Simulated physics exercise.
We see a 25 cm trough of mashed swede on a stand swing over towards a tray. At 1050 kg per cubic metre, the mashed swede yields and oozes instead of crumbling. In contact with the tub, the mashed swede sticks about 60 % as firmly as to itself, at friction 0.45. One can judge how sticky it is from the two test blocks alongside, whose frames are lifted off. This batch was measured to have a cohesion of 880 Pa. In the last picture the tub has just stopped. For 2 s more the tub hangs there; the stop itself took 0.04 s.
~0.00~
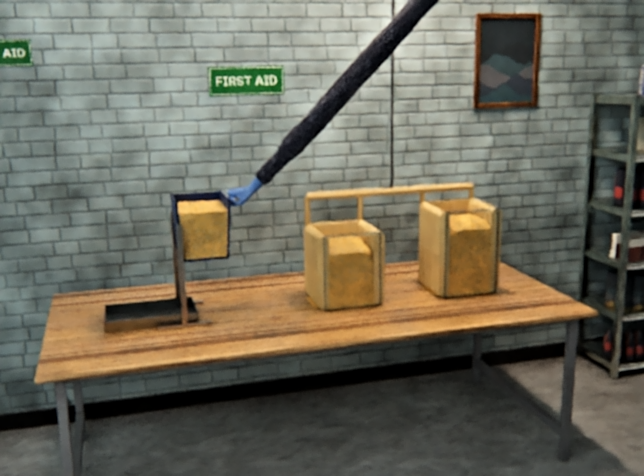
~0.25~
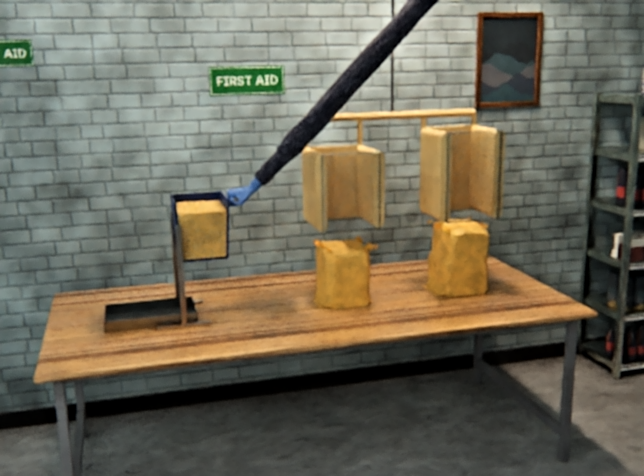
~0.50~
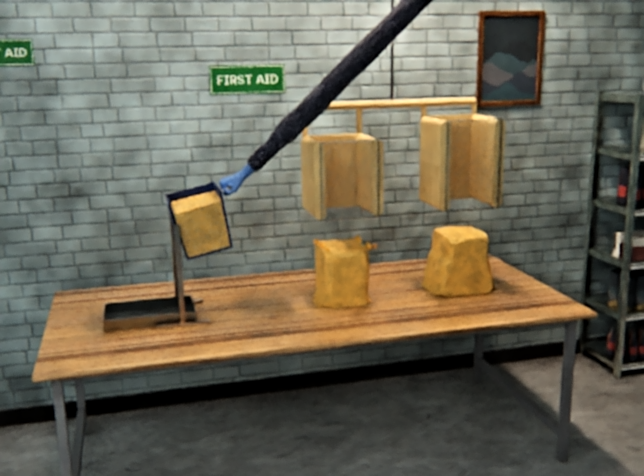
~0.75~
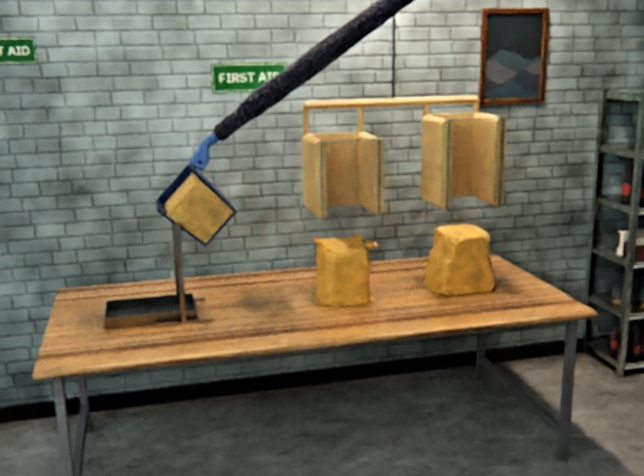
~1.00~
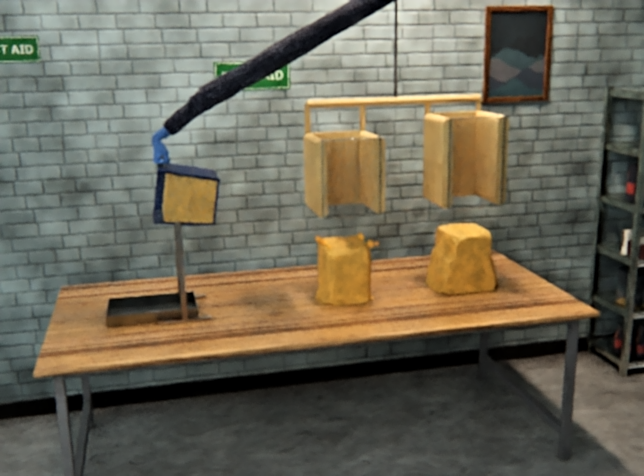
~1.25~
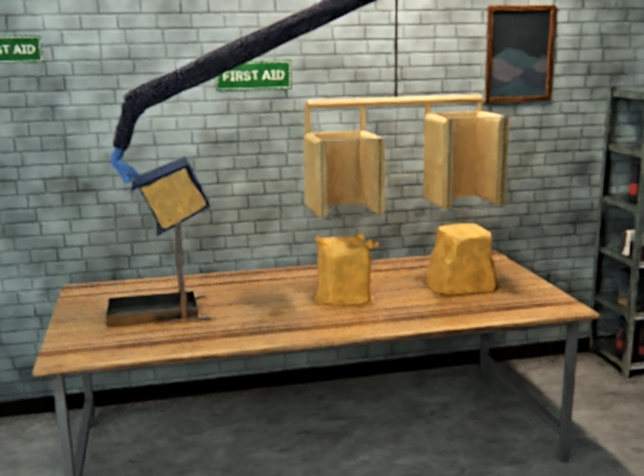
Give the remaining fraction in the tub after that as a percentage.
Close to 0 per cent.
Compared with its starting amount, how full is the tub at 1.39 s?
Near 100 %.
After 1.39 s, the tub is at 113 degrees and holds 99 %.
After 1.56 s, the tub is at 113 degrees and holds 64 %.
After 1.73 s, the tub is at 113 degrees and holds 7 %.
After 1.90 s, the tub is at 113 degrees and holds 0 %.
After 3.25 s, the tub is at 113 degrees and holds 0 %.
